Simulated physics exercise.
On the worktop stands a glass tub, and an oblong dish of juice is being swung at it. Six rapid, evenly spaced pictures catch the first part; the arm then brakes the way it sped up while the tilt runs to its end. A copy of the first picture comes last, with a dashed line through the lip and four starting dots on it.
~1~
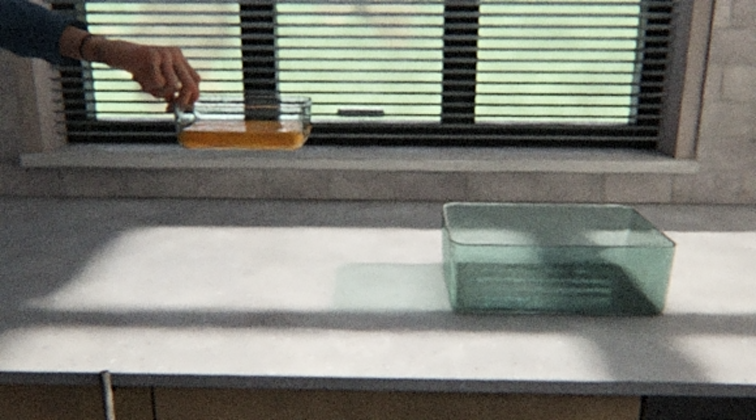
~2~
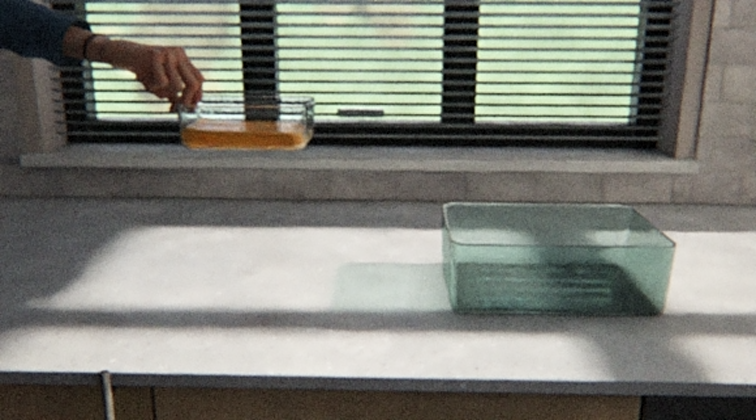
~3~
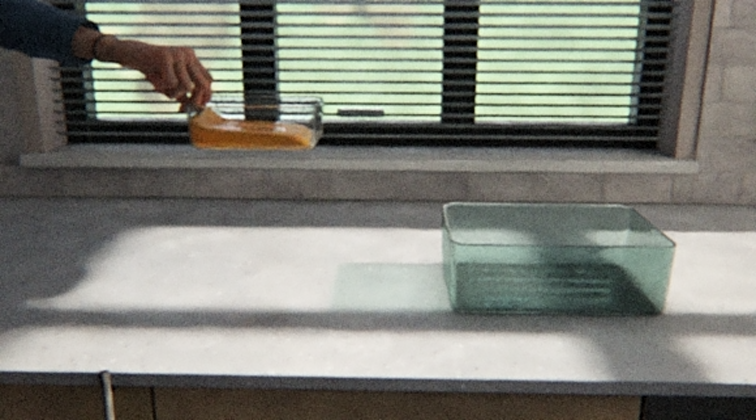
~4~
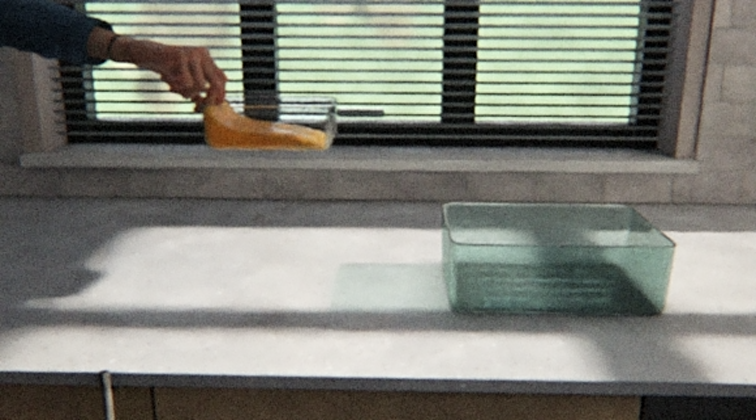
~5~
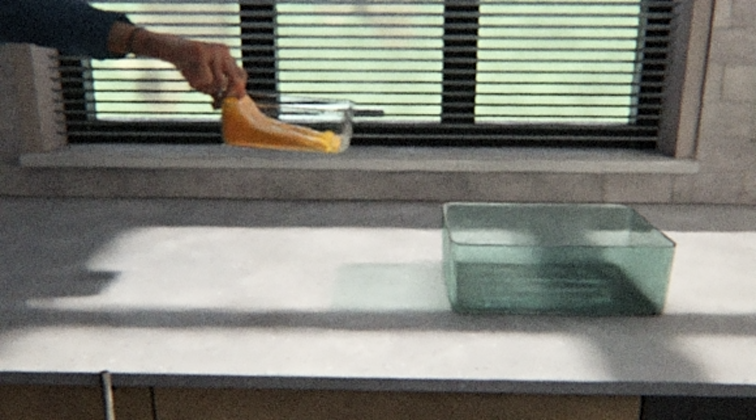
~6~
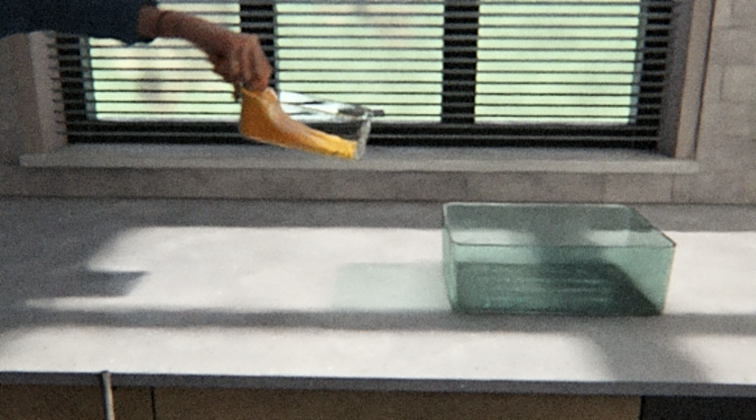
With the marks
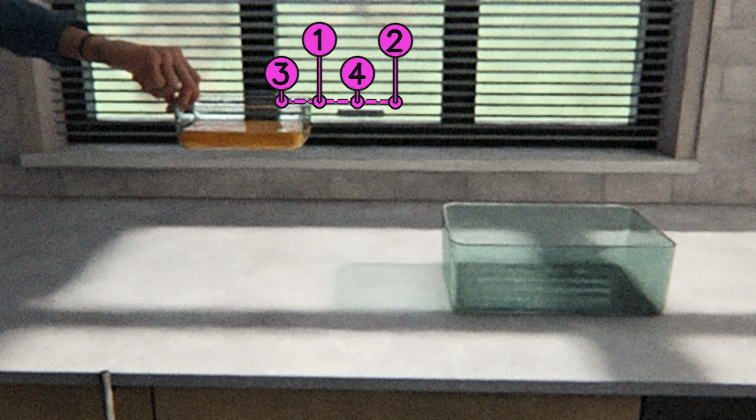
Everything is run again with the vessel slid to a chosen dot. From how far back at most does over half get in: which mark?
4 will do.
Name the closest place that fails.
The answer is 1.
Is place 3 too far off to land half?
Yes.
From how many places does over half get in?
Two of the four.
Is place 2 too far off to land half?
No.
On the marked copy, 1 at (319, 101); 2 at (395, 102); 3 at (281, 101); 4 at (357, 101).
For place 1, about 24 % lands in the tub, 73 % falls short and 3 % goes beside or beyond.
For place 2, about 91 % lands in the tub, 4 % falls short and 5 % goes beside or beyond.
For place 3, about 1 % lands in the tub, 97 % falls short.
For place 4, about 79 % lands in the tub, 15 % falls short and 6 % goes beside or beyond.
